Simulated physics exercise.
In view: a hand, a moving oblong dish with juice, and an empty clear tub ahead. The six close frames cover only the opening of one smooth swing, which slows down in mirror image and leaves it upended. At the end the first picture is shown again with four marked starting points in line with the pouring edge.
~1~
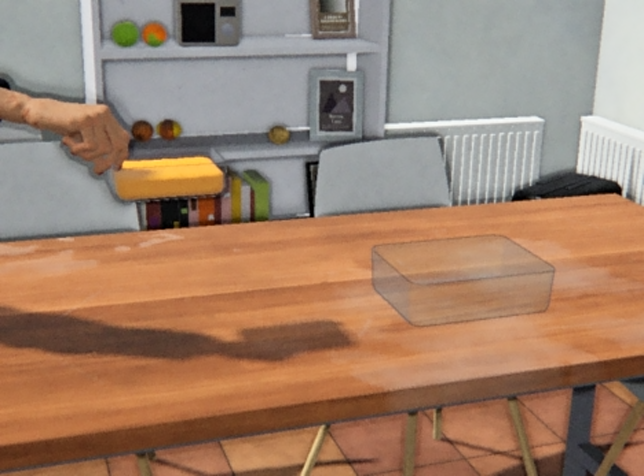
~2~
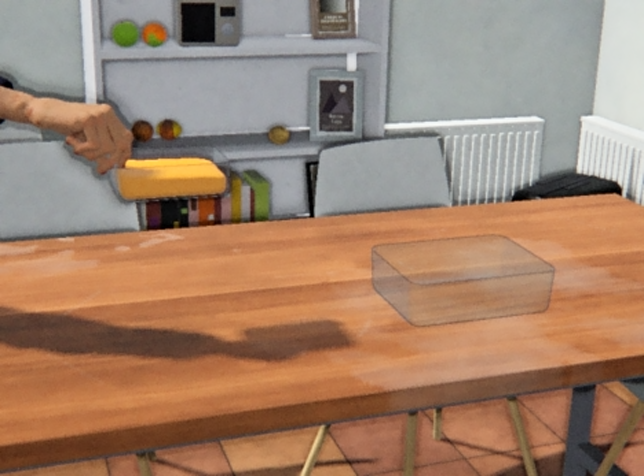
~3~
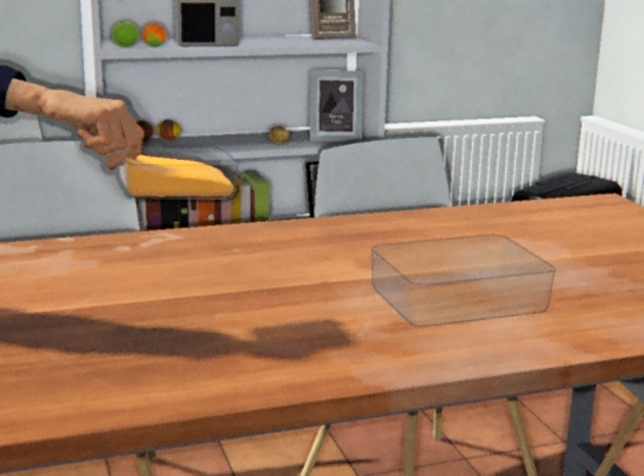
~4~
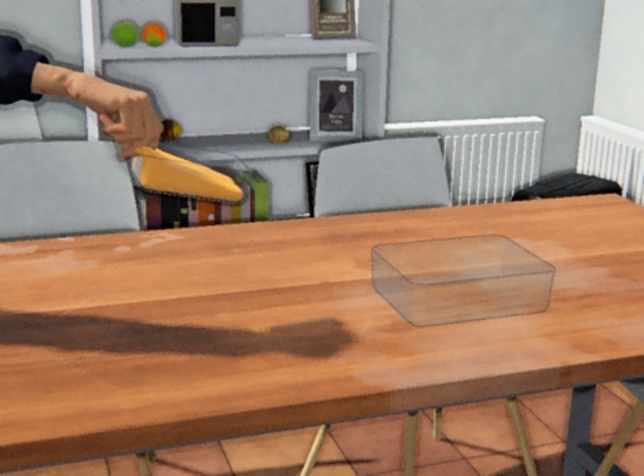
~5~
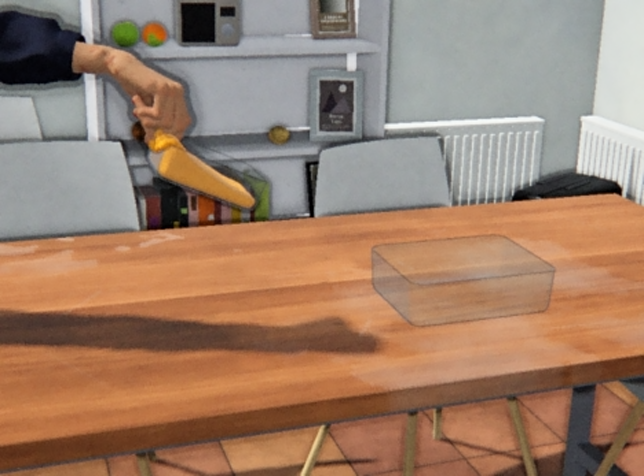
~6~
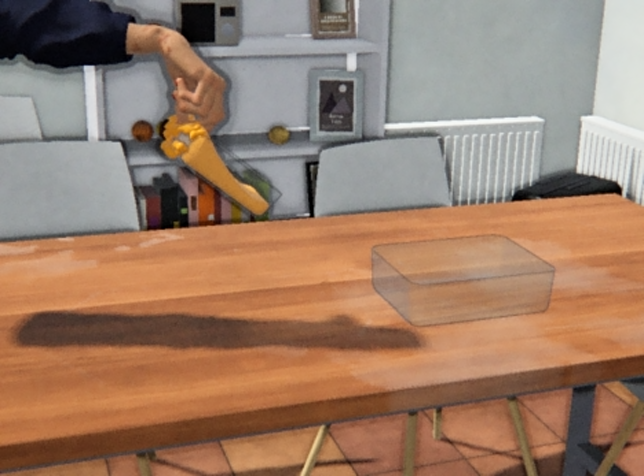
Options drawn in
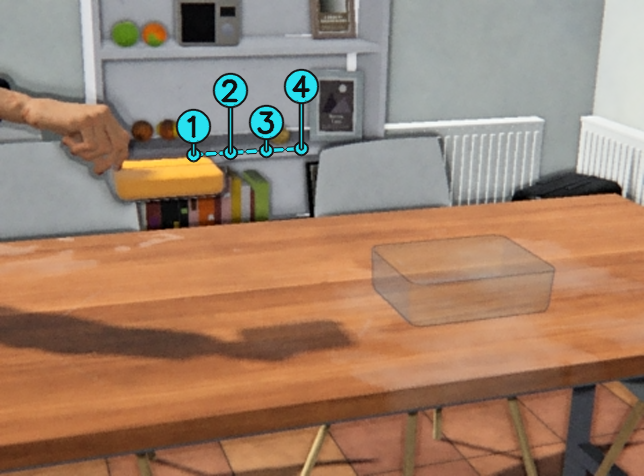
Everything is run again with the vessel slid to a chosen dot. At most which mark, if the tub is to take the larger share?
Place 3 just does it.
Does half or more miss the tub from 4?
No, that is safe.
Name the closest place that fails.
Place 2.
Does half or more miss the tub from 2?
Yes, that goes wrong.
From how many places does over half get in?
Two of them.
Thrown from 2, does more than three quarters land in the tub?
No, less.
In cyan, 1 at (193, 154); 2 at (230, 152); 3 at (266, 150); 4 at (301, 148).
With 1, about 4 % lands in the tub, 93 % falls short.
With 2, about 21 % lands in the tub, 72 % falls short and 7 % goes beside or beyond.
With 3, about 63 % lands in the tub, 23 % falls short and 14 % goes beside or beyond.
With 4, about 73 % lands in the tub, 9 % falls short and 19 % goes beside or beyond.
